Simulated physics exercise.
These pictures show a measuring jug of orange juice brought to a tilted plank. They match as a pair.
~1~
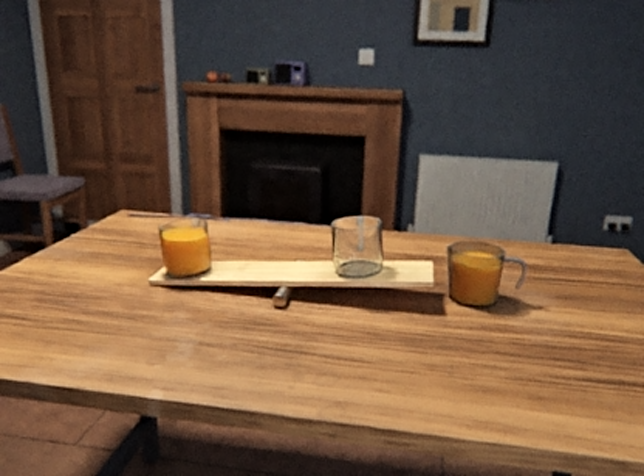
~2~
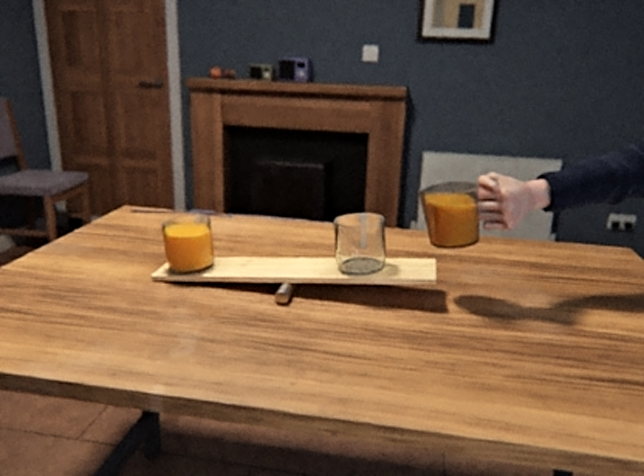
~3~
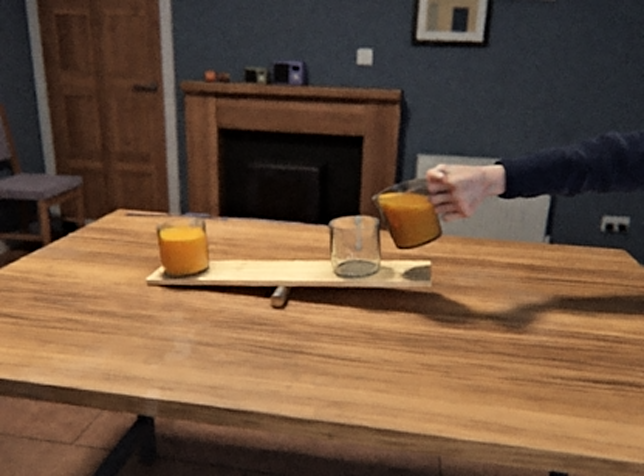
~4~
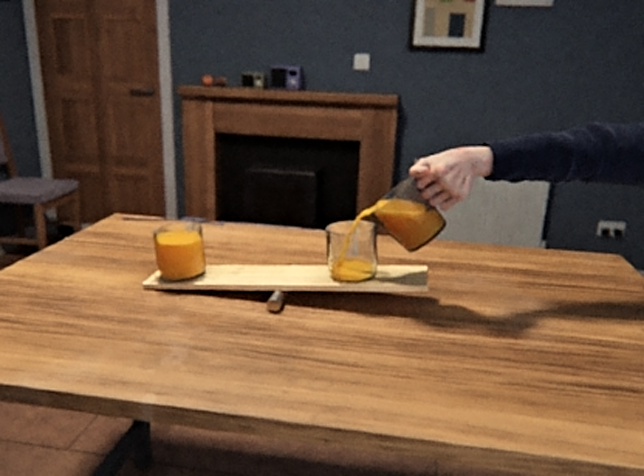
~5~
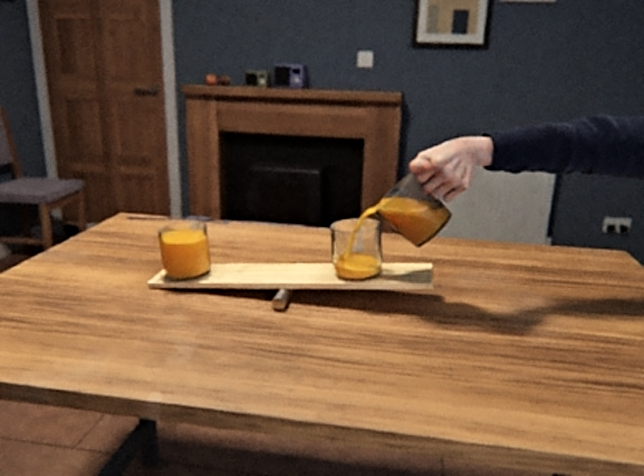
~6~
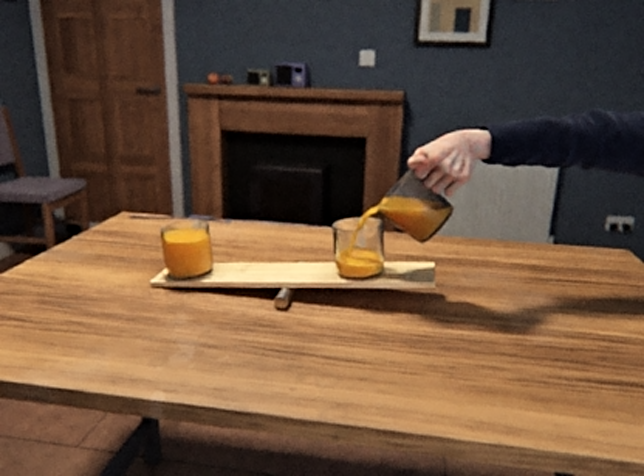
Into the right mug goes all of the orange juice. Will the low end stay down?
Yes, it stays down.
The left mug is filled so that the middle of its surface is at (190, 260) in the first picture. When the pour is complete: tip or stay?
Verdict: Swings across.
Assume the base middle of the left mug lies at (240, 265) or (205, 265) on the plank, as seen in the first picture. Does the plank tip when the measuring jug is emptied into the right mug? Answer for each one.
Topples, then is unmoved.
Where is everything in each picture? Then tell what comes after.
In the first frame, all is still; measuring jug (476, 272) about three quarters full; right mug (357, 245) empty, raised; left mug (186, 246) about three quarters full, on the low side.
In the second frame, the hand lifts the measuring jug; pipe (282, 296); right mug (360, 242) empty.
In the third frame, the measuring jug is brought over; measuring jug (410, 213) tipped 20° with all of its load; right mug (355, 245) empty.
In the fourth frame, a stream runs into the right mug; pipe (274, 304); right mug nearly empty, surface at (353, 268); left mug about three quarters full, surface at (179, 237).
In the fifth frame, a stream runs into the right mug; measuring jug (413, 209) tipped 50° with about three quarters of its load; right mug (357, 247) about a quarter full.
In the sixth frame, a stream runs into the right mug; pipe (281, 301); right mug about a quarter full, surface at (359, 258); left mug about three quarters full, surface at (186, 235).
Soon after, the right mug is about half full; the plank leans as before.
Later, the right mug is about three quarters full; the plank leans as before.
In the end, the right mug is about three quarters full; the plank leans as before.
